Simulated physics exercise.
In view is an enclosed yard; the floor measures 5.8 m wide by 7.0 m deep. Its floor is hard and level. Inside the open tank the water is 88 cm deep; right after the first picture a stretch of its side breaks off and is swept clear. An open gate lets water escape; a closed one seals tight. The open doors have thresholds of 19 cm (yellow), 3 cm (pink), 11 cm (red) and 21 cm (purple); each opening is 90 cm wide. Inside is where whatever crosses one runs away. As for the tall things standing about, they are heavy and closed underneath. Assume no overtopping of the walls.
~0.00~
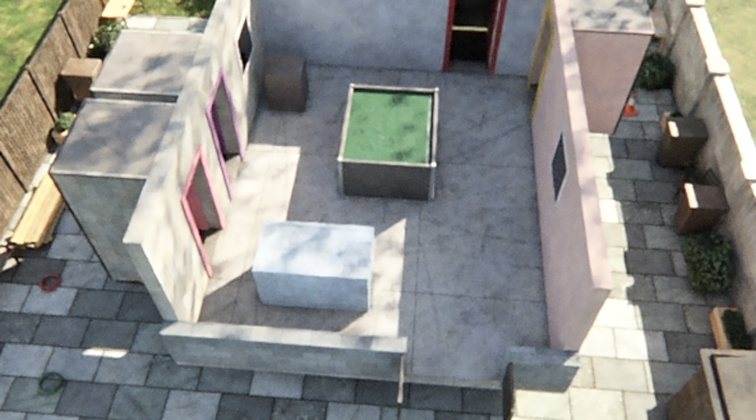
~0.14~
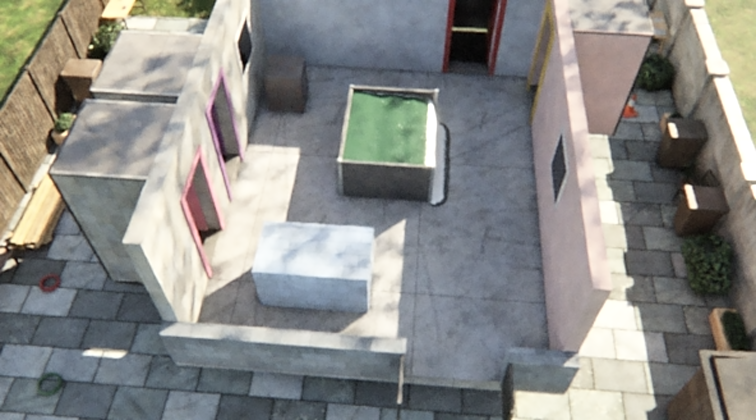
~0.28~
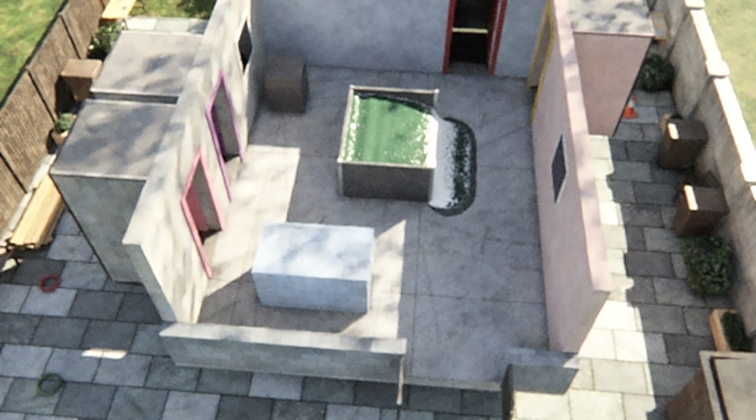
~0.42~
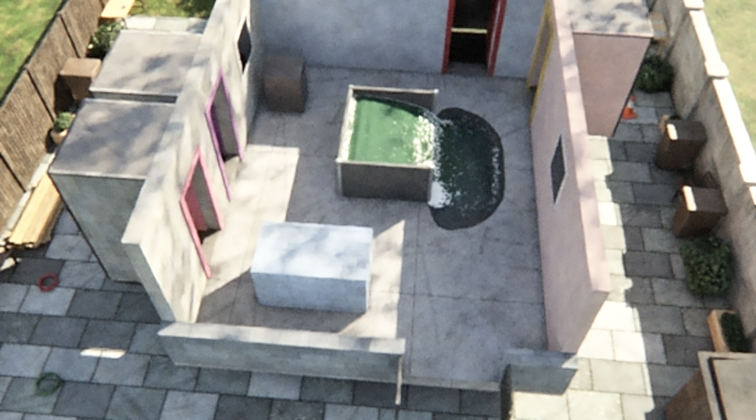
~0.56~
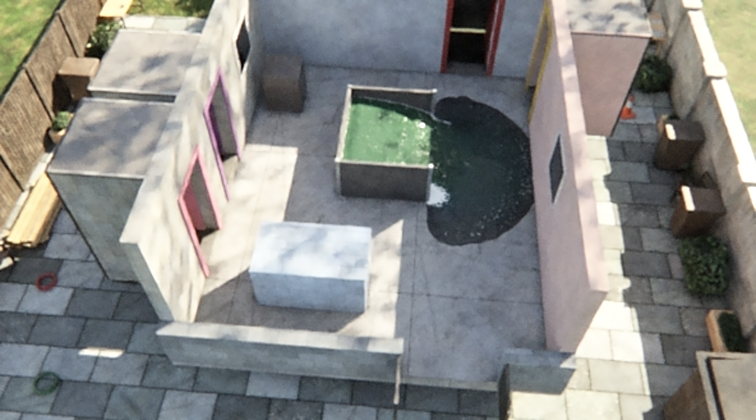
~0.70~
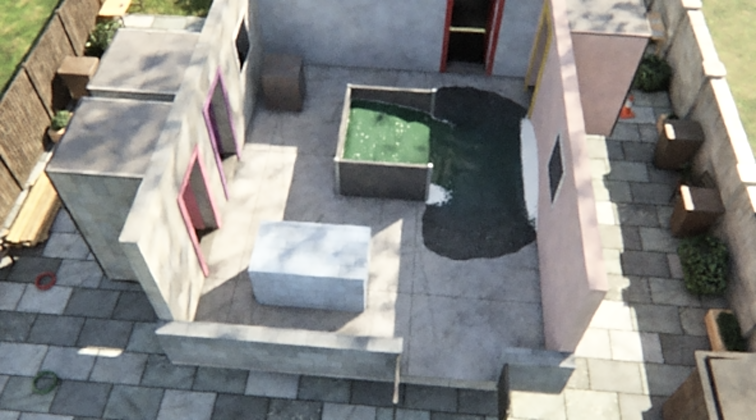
In the video, green water sits in an open tank inside a roofless walled yard, then pours out through the tank's right side and spreads across the grey floor in a widening dark pool, reaching the pinkish right wall.
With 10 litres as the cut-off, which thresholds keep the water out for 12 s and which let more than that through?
As I see it, yellow door: Over. Pink door: Over. Red door: Over. Purple door: Not over.
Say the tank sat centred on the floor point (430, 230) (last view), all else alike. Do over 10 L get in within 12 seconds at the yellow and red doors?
Lab note: Yellow door limit not exceeded; red door limit exceeded.
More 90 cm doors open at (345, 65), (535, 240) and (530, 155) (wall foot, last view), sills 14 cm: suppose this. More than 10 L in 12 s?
Well, the first is on the low side, the second is on the high side, and the third is on the high side.
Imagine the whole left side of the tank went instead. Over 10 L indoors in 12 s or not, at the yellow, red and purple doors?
In that case, yellow door: Less than that, red door: Less than that, purple door: More than that.
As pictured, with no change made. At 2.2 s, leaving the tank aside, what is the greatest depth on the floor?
Around 47 centimetres.
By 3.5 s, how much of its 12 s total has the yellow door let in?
Fraction in by then: Around 90 per cent.
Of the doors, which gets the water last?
The answer is the pink door.
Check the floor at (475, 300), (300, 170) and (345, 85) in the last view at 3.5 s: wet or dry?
The first point is awash, the second is not yet hit and the third is awash.
After 1.4 s water covers 25 % of the floor and is deepest (54 cm) near (515, 171); yellow door 27 cm at the sill, 5 L in, pink door not reached, red door 4 cm at the sill, 0 L in, purple door not reached.
After 2.2 s water covers 35 % of the floor and is deepest (47 cm) near (518, 80); yellow door 22 cm at the sill, 22 L in, pink door not reached, red door 20 cm at the sill, 4 L in, purple door not reached.
After 3.5 s water covers 65 % of the floor and is deepest (24 cm) near (538, 371); yellow door 23 cm at the sill, 44 L in, pink door not reached, red door 19 cm at the sill, 57 L in, purple door not reached.
After 7.0 s water covers 90 % of the floor and is deepest (14 cm) near (262, 80); yellow door 7 cm at the sill, 48 L in, pink door 9 cm at the sill, 6 L in, red door 7 cm at the sill, 84 L in, purple door 6 cm at the sill, 0 L in.
After 12.0 s water covers 100 % of the floor and is deepest (8 cm) near (528, 231); yellow door 3 cm at the sill, 48 L in, pink door 7 cm at the sill, 77 L in, red door 5 cm at the sill, 84 L in, purple door 8 cm at the sill, 0 L in.
